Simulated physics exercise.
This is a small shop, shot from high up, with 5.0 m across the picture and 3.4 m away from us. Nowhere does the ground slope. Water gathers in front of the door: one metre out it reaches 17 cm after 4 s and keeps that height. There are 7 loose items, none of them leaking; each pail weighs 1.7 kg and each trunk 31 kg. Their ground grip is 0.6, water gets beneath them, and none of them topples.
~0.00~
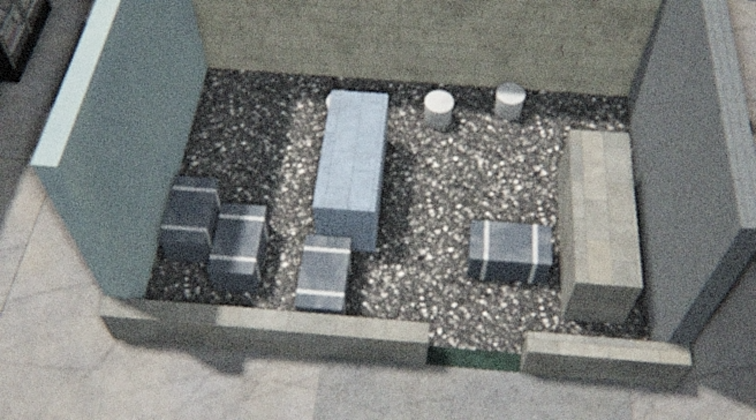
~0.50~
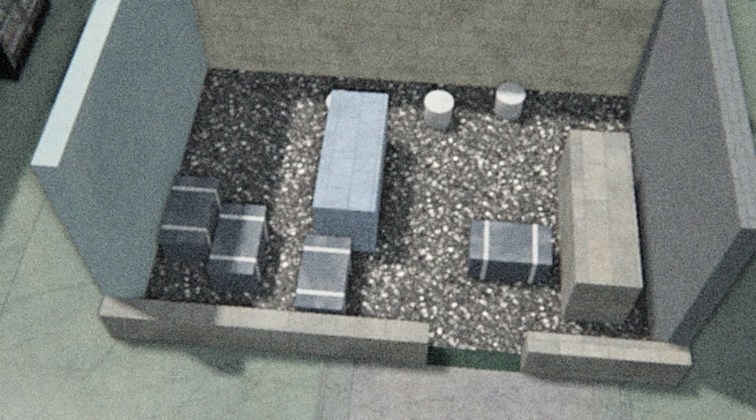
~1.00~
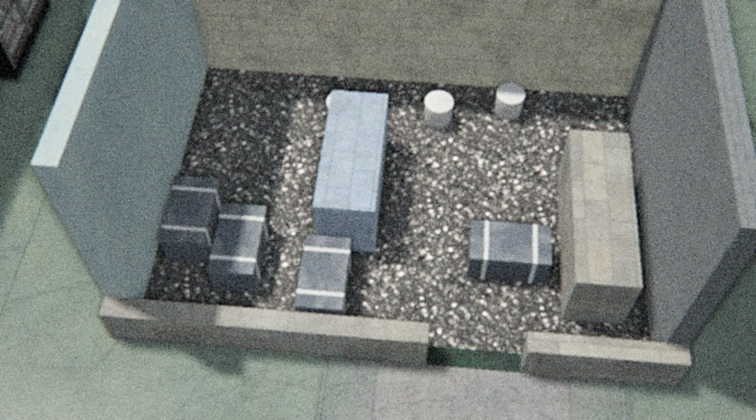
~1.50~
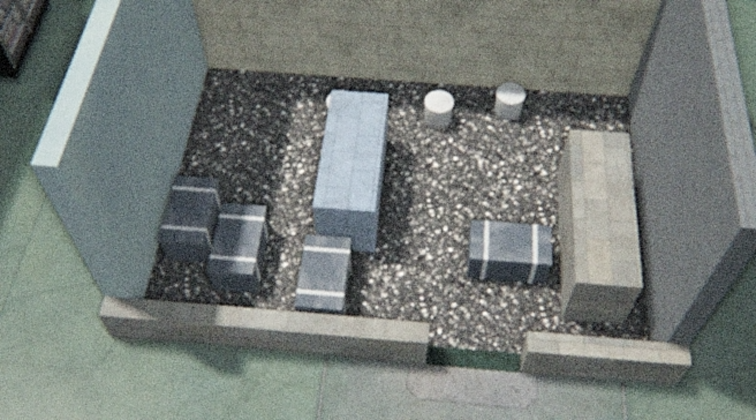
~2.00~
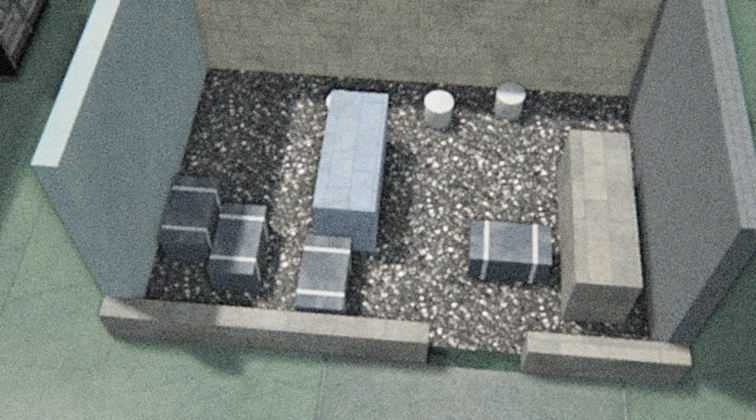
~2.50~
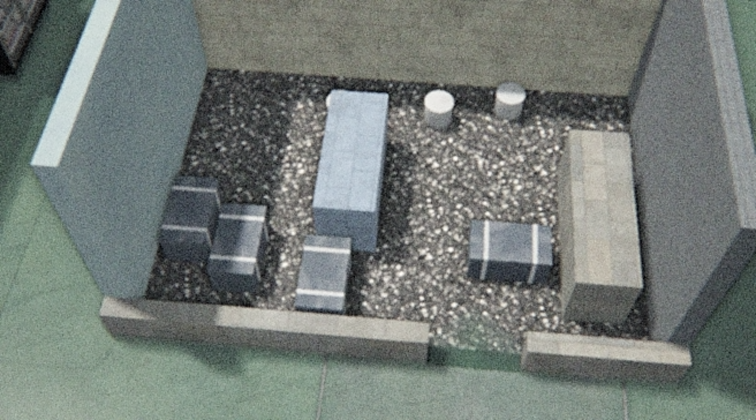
Green tint spreading over grey paving outside a small walled, gravel-floored enclosure, while the blocks and white cylinders inside stay still.
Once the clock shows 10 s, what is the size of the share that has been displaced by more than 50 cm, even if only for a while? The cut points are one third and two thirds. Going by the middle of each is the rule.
The count is mid-range.
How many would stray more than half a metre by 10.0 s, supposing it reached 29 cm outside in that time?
In that case the number is 4.
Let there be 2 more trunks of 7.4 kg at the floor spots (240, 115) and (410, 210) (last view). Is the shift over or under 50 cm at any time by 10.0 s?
Taking them in order, the first is below the threshold and the second is above the threshold.
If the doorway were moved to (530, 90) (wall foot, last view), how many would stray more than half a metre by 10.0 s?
You'd get 1 in that case.
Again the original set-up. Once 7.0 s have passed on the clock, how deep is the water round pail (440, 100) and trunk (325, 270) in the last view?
Close to 7 and 2 centimetres.
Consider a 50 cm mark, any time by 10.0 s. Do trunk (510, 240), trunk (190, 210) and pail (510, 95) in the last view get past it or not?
In that order: Above the mark, below the mark, above the mark.
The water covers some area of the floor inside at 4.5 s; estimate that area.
About 3.0 m2.
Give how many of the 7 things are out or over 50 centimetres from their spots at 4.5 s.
I count 0.
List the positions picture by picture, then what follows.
The first frame shows a pail at (341, 102) rests on the ground; a pail at (511, 93), on the bottom; water covers 0.0 m2; 0 of 7 have shifted.
The second frame shows a pail at (341, 102) rests on the ground; a pail at (511, 93) rests on the ground; 0.0 m2 under water; 0 of 7 have shifted.
The third frame shows a pail at (341, 102) rests on the ground; a pail at (511, 93) rests on the ground; water covers 0.0 m2; 0 of 7 have shifted.
The fourth frame shows a pail at (341, 102) rests on the ground; a pail at (511, 93), on the bottom; 0.0 m2 under water; 0 of 7 have shifted.
The fifth frame shows a pail at (341, 102), on the bottom; a pail at (511, 93), on the bottom; 0.0 m2 under water; 0 of 7 have shifted.
The sixth frame shows a pail at (341, 102) rests on the ground; a pail at (511, 93), on the bottom; 0.2 m2 under water; 0 of 7 have shifted.
After 3.5 s 0 of 7 are over 50 cm from their spots; 0 afloat.
After 4.5 s 0 of 7 are over 50 cm from their spots; 0 afloat.
After 7.0 s 2 of 7 are over 50 cm from their spots; 2 afloat.
After 10.0 s 3 of 7 are over 50 cm from their spots, and 3 have been at some point; 2 afloat.
